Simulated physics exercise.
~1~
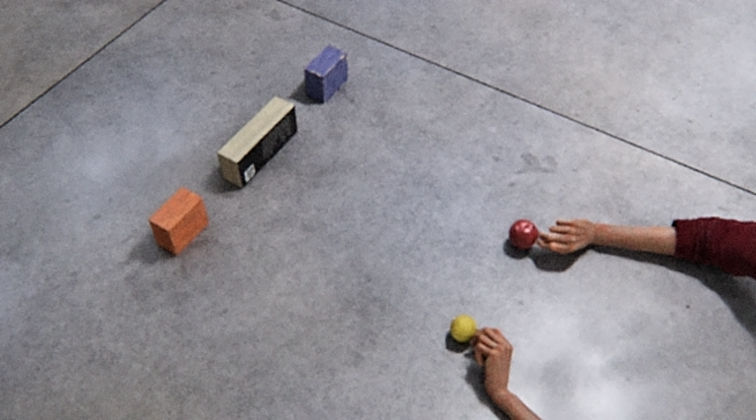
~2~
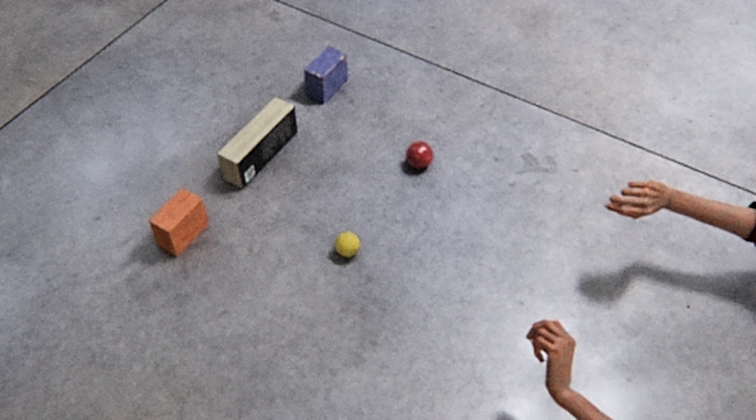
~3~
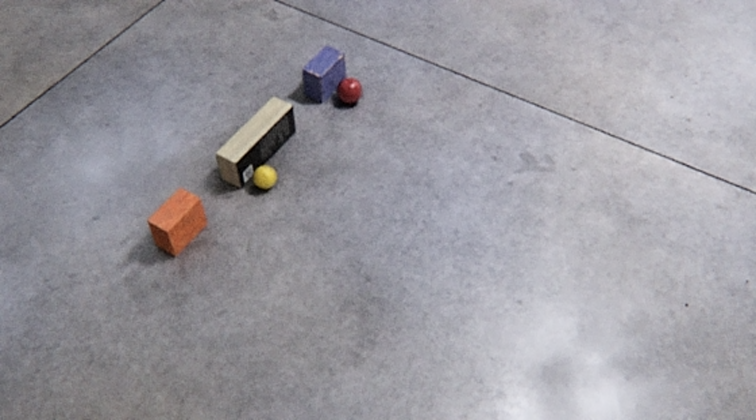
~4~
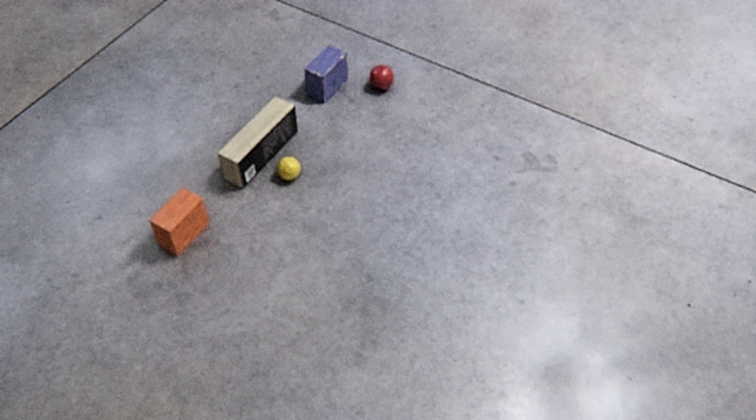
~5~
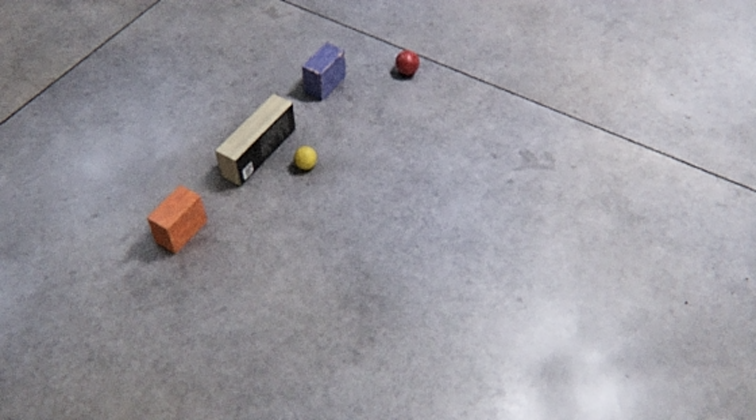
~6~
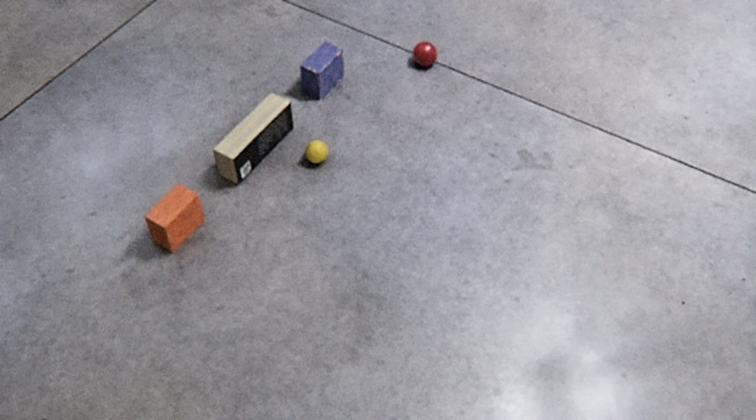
A red ball and a yellow ball roll from two hands, hit blocks and rebound right.
